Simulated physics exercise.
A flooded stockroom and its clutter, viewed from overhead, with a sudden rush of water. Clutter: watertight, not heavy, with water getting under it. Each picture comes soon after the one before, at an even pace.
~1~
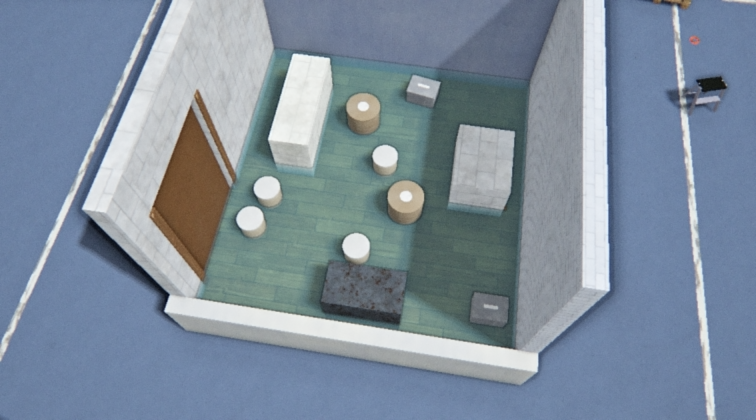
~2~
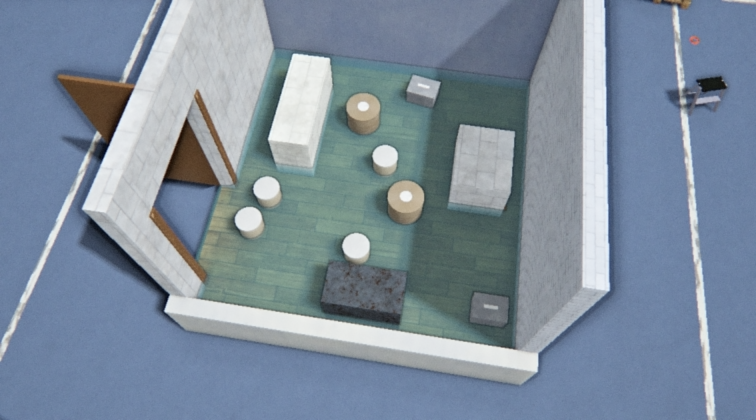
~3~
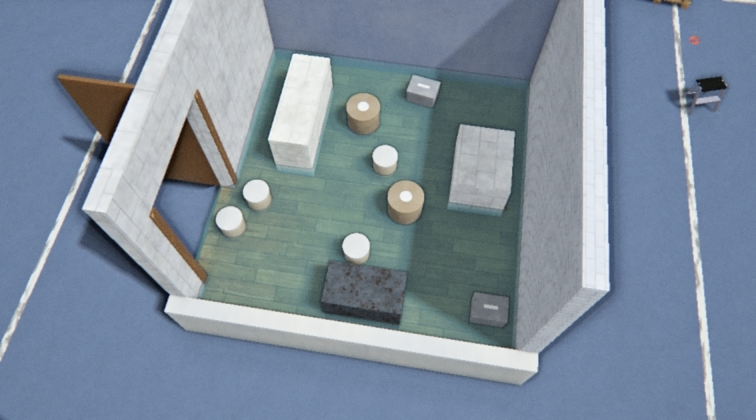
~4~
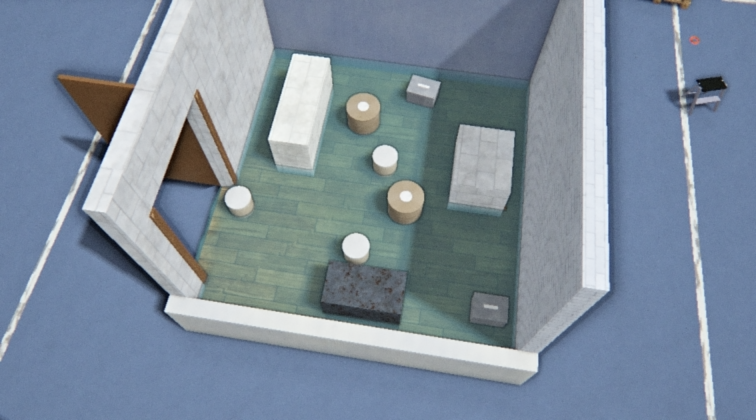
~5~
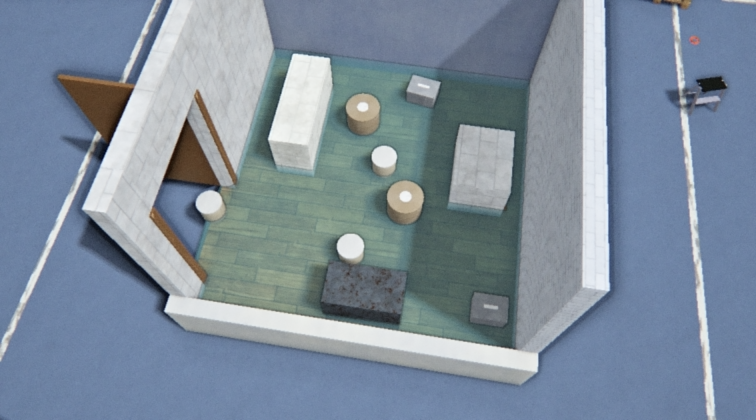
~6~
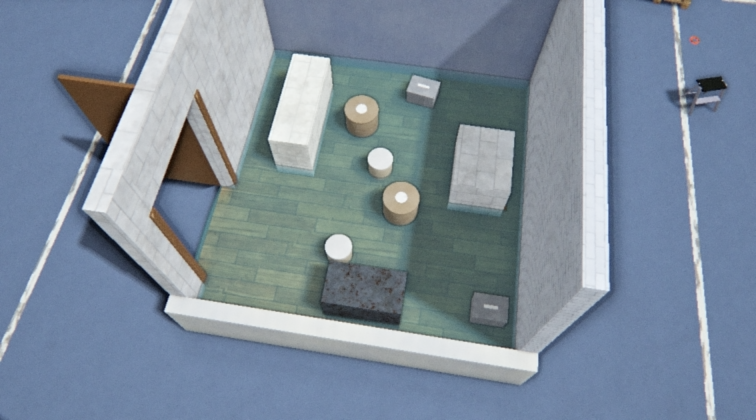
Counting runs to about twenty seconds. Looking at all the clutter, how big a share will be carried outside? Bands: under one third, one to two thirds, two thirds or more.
Fraction: Two thirds or beyond.
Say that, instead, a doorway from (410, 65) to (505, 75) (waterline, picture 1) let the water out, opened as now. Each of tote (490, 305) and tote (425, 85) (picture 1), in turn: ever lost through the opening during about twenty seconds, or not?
As listed: Remained, escaped.
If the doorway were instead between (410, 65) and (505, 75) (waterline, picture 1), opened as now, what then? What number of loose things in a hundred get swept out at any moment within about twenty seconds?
Close to 80 %, I think.
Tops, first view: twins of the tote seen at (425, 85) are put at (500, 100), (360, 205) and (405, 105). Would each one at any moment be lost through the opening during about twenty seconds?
First doesn't escape, second escapes, third escapes.
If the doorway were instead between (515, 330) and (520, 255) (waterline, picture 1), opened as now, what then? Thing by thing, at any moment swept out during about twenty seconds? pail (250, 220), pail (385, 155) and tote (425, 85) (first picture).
In sequence: Remains, escapes, remains.
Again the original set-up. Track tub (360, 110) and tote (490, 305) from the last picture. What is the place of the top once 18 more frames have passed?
Roughly (310, 176) and roughly (462, 305).
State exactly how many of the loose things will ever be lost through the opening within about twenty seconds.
That works out to 6.
A moment on, 2 of 8 are out; 6 afloat.
Next, 5 of 8 are out; 3 afloat.
Later, 6 of 8 are out; 2 afloat.
In the end, 6 of 8 are out; 2 afloat.
